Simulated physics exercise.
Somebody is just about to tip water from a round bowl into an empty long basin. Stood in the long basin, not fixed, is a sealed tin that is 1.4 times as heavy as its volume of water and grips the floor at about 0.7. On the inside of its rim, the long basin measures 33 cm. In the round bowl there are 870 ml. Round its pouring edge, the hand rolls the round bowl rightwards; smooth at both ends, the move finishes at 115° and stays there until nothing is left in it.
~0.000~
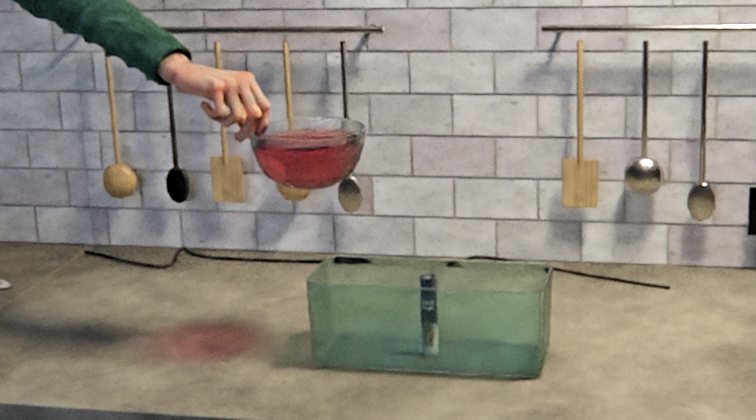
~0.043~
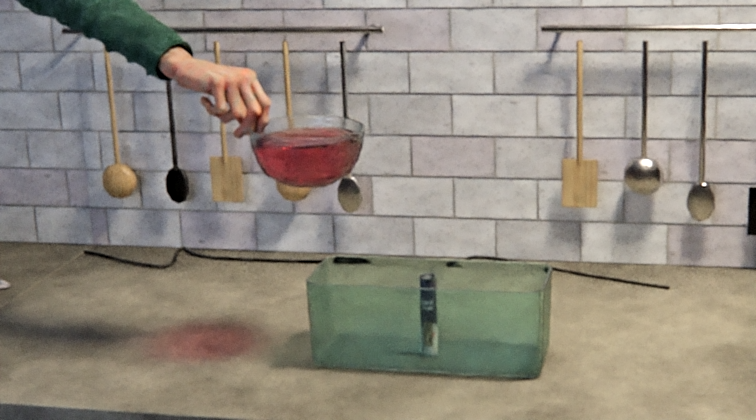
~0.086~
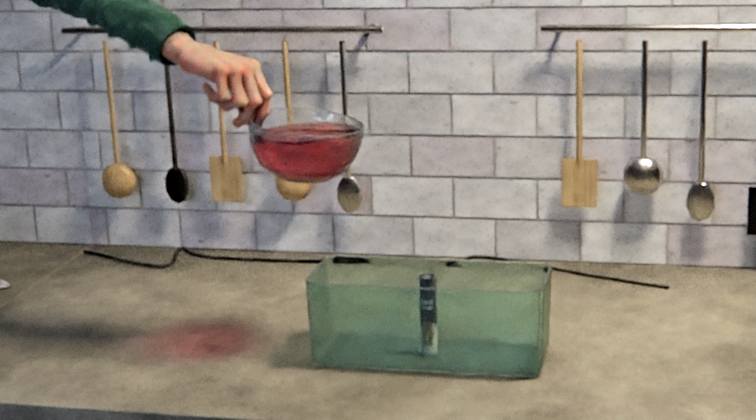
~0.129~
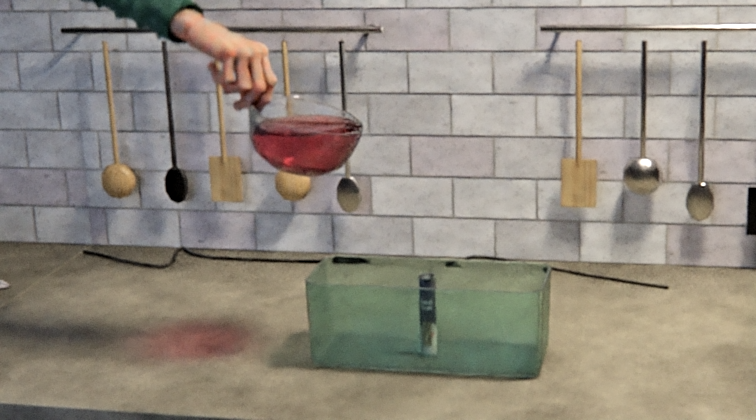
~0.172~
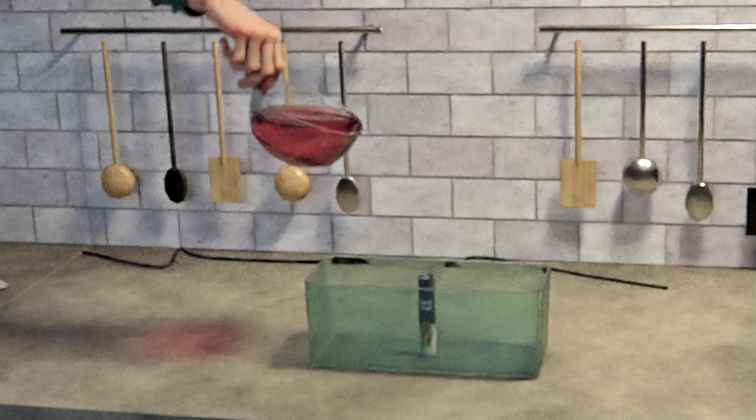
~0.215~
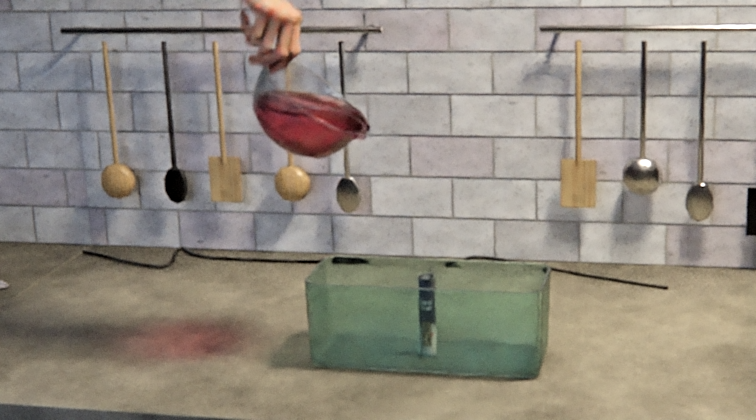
A hand tilts a round glass bowl of red liquid rightwards above a long greenish basin.
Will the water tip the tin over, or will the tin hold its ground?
It is tipped over.
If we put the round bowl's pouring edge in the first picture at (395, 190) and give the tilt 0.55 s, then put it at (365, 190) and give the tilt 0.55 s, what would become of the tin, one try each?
In the first try it comes down; in the second it remains standing.
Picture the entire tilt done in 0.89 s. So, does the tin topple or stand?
Outcome - the tin ends up overturned.
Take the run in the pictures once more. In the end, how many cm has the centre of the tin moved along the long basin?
All told, the tin's centre has moved close to 9.0 cm.
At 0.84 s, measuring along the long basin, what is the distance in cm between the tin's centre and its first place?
Around 4 centimetres.
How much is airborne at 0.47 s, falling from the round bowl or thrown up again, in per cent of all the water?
Around 74 in a hundred.
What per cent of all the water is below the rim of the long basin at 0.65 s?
Near 86 per cent of the total.
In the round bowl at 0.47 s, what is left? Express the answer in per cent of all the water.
Portion remaining: Approx. 22 per cent.
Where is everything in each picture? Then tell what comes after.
In the first frame, tilt 0°; pouring edge (362, 131); surface from (258, 138) to (361, 140); the long basin's rim runs from (317, 270) to (547, 279); the tin's top is at (428, 280).
In the second frame, tilt 2°; pouring edge (362, 131); surface from (257, 137) to (361, 138).
In the third frame, tilt 7°; pouring edge (361, 131); surface from (256, 132) to (361, 133).
In the fourth frame, tilt 15°; pouring edge (361, 131); surface from (256, 124) to (360, 127).
In the fifth frame, tilt 26°; pouring edge (359, 132); surface from (256, 111) to (360, 126); 2 per cent is over the edge.
In the sixth frame, tilt 38°; pouring edge (359, 132); surface from (260, 93) to (347, 114); 6 per cent is over the edge.
After 0.47 s the tilt is 108° and 22 per cent is still to pour; the tin stands where it began.
After 0.65 s the tilt is 115° and 0 per cent is still to pour; the tin stands where it began.
After 0.84 s the tilt is 115° and 0 per cent is still to pour; the tin leans 24°.
After 1.05 s the tilt is 115° and 0 per cent is still to pour; the tin lies on its side.
In the end the tin lies on its side.
